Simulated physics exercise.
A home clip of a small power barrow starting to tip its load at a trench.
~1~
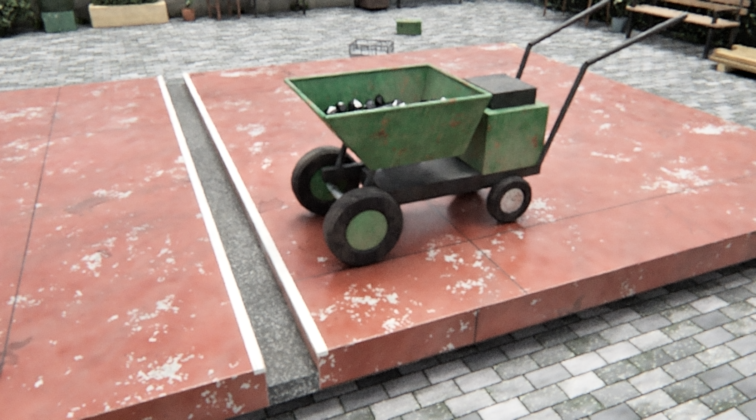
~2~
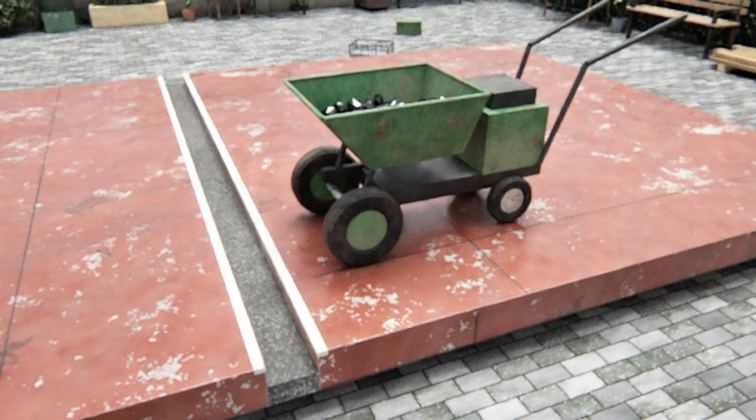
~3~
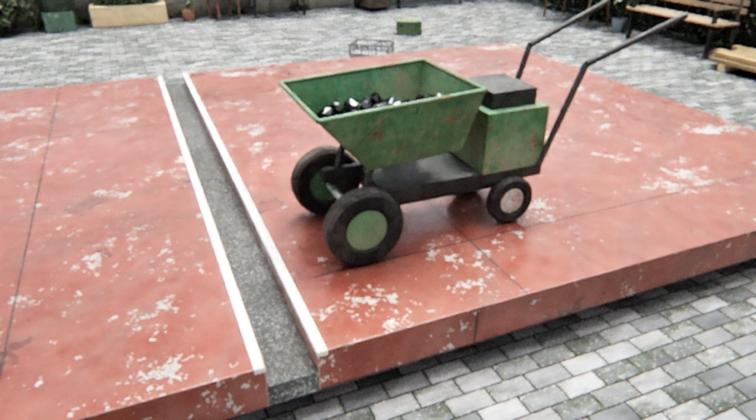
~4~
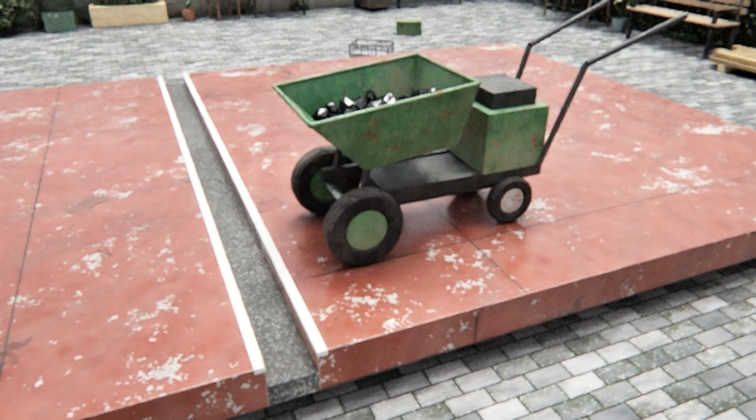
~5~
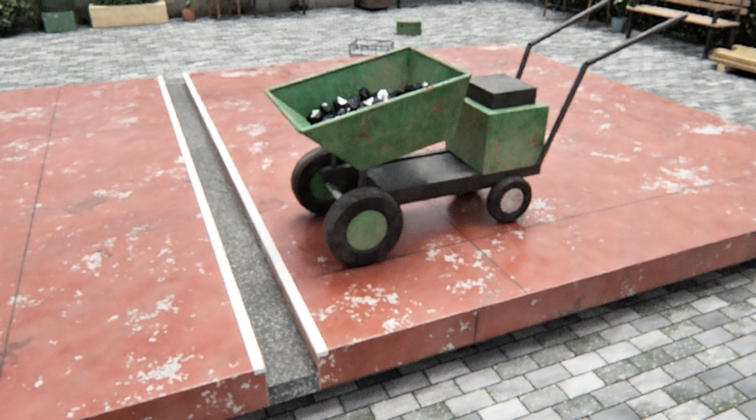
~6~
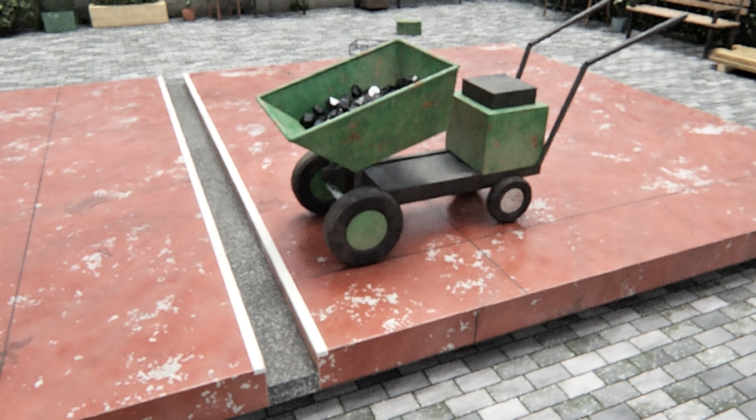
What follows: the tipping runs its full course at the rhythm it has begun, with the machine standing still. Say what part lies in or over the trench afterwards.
The trench takes only the smaller part.
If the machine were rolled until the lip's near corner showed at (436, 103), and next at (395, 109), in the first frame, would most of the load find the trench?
First the smaller part, then the larger part.
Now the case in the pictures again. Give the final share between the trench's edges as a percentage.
About 5 per cent.
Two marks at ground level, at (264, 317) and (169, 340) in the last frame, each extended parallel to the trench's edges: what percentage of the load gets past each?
The first gives 80 %, the second 30 %.
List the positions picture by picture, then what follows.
The first picture shows lip of the skip near (325, 118), level; top of the load near (380, 117), lumps of coal; first edge of the trench near (301, 307); far edge near (243, 321), the trench under half as wide as the skip, and about half as deep as wide.
The second picture shows lip of the skip near (323, 119), level; top of the load near (400, 112).
The third picture shows lip of the skip near (318, 122), tipped barely; top of the load near (397, 111).
The fourth picture shows lip of the skip near (311, 126), tipped a little; top of the load near (392, 108).
The fifth picture shows lip of the skip near (301, 132), tipped a little; top of the load near (403, 108).
The sixth picture shows lip of the skip near (290, 140), tipped clearly; top of the load near (394, 95); first edge of the trench near (301, 307); far edge near (243, 321).
Shortly afterwards, skip tipped steeply; the whole lot in the skip.
Next, skip tipped right over; the bulk in the skip; near a quarter beyond it; only a few falling.
Some moments later, skip tipped right over; a little in the skip; only a few in or heaped over the trench; the bulk beyond it.
In the end, skip tipped right over; a little in the skip; a little in or heaped over the trench; the bulk beyond it.
